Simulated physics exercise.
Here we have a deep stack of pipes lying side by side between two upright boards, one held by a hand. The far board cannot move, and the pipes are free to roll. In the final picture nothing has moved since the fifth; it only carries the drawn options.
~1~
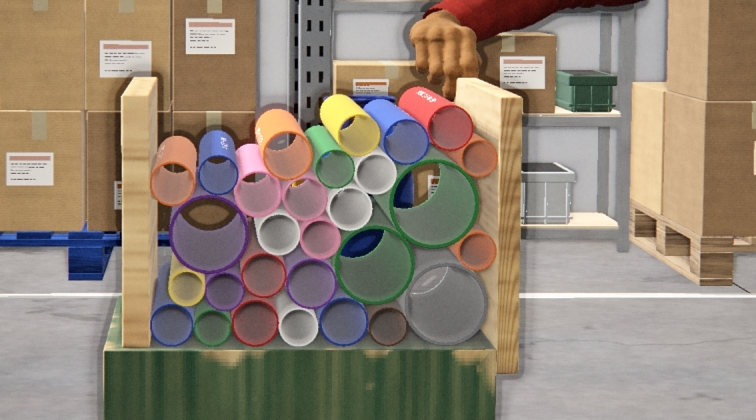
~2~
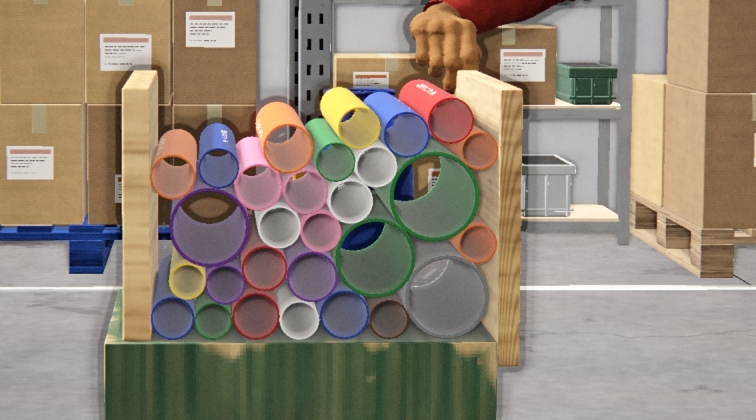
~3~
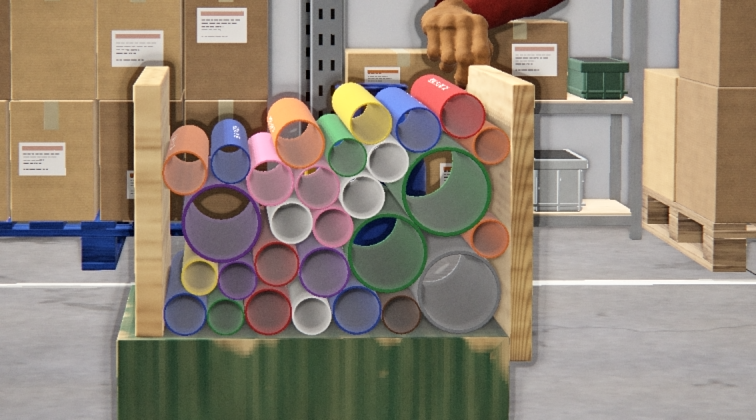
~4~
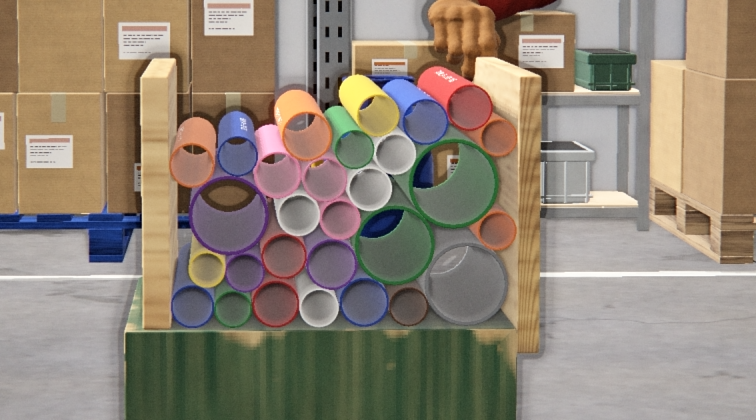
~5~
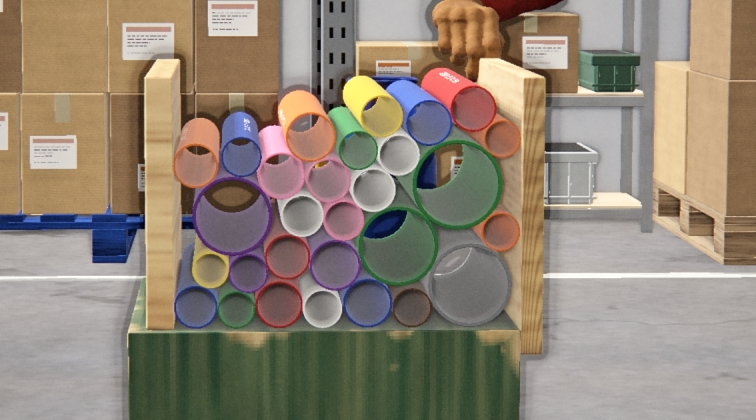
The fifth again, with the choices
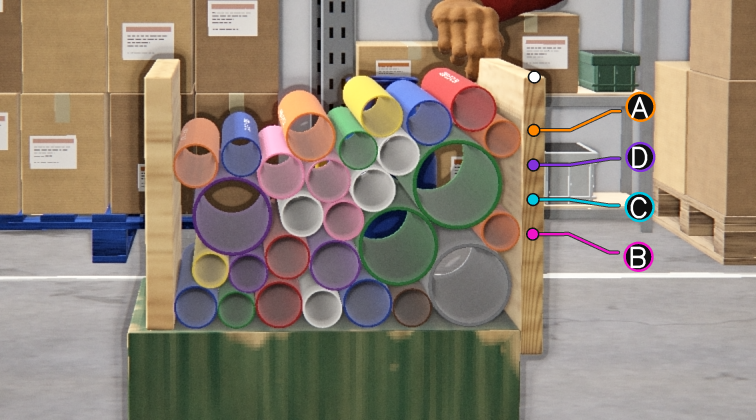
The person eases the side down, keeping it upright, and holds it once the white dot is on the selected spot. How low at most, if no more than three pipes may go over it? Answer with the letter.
The last mark within the limit is B.
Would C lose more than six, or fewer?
It loses fewer than six.
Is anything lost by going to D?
At D: No.
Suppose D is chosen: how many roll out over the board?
At D the number is none.
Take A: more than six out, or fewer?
At A, fewer than six.
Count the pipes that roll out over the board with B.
With B, two.
On the marked copy, A at (533, 130); B at (532, 234); C at (533, 199); D at (533, 165); the white dot at (534, 77).
Following B. Soon after the start, top of the board (521, 151).
Later, top of the board (520, 232).
In the end, top of the board (520, 233), two out over the board.
As for the rest, A none out over the board; C none out over the board; D none out over the board.
